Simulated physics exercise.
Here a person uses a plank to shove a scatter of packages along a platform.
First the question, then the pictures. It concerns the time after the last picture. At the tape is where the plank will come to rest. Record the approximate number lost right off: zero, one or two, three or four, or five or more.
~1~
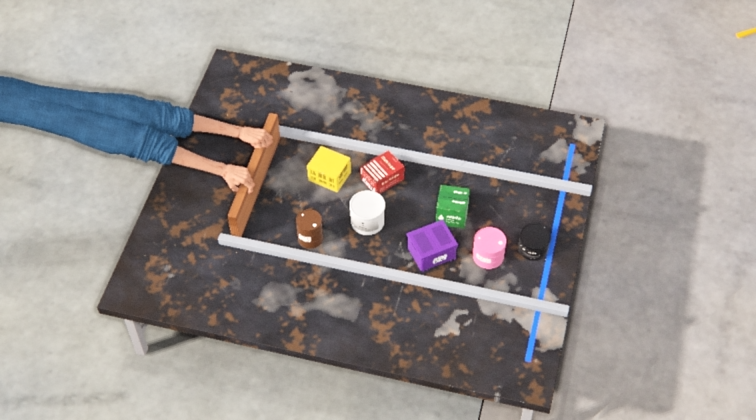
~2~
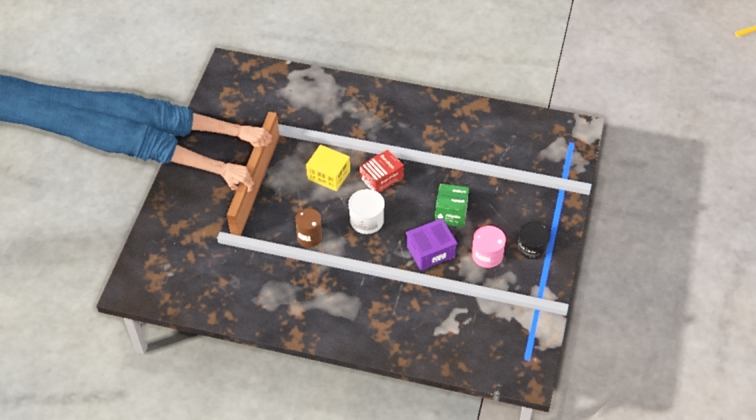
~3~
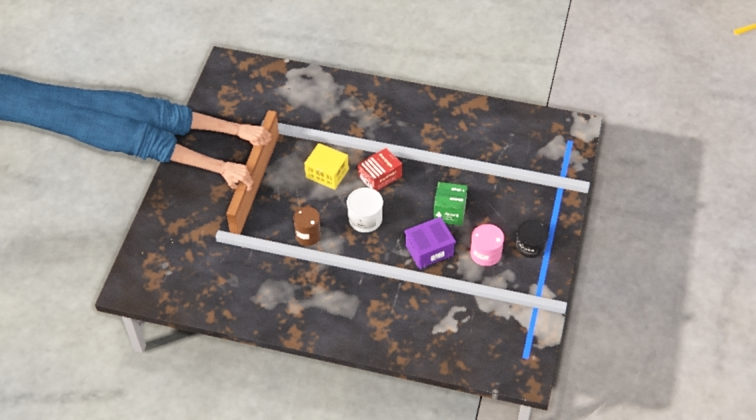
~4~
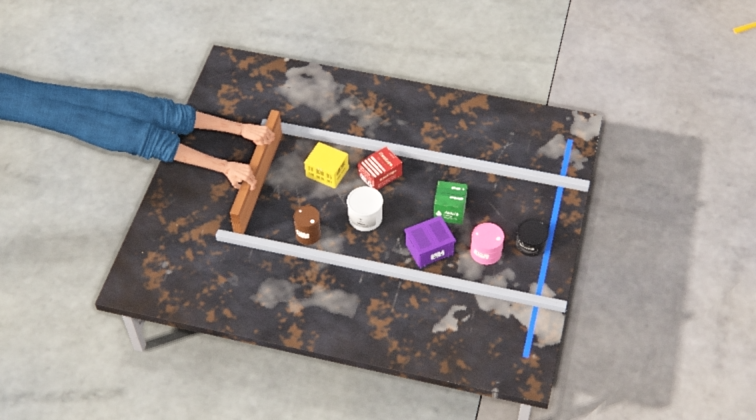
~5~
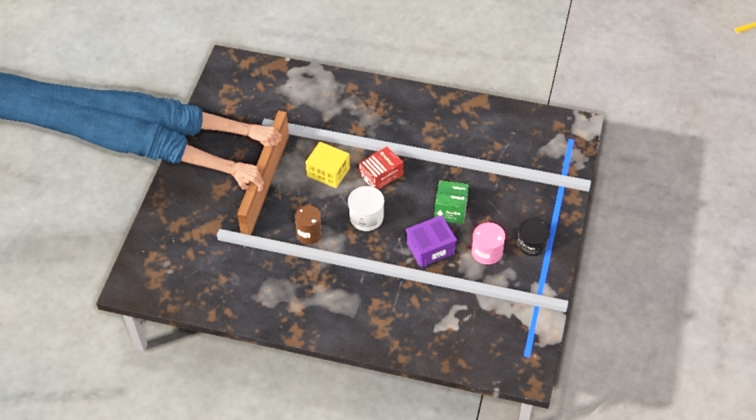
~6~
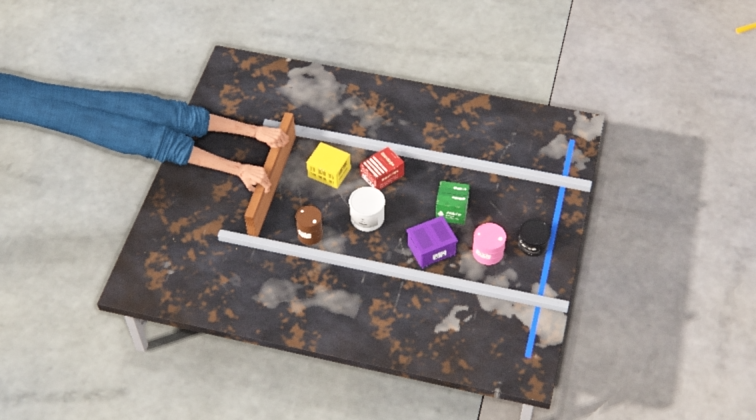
At least five drop.
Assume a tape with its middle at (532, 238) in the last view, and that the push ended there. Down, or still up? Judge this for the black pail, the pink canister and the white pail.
Black pail goes down, pink canister goes down, white pail stays put.
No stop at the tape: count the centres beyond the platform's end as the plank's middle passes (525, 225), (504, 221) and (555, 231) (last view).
2, 1 and 5.
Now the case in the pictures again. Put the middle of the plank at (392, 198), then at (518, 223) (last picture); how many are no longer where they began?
By then 4, and later 8.
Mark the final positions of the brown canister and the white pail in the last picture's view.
Near (557, 283) and (568, 249).
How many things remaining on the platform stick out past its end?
My count gives 2.
Early on, none off yet; black pail at rest near (534, 238); pink canister at rest near (489, 244); green parcel at rest near (452, 203).
A while later, none off yet; black pail travelled about its own width near (553, 235); pink canister travelled about its own width near (525, 244); green parcel travelled well along near (499, 217).
Finally, the number that fall off is five or more; lost, red box, purple tote, green parcel, pink canister and black pail.
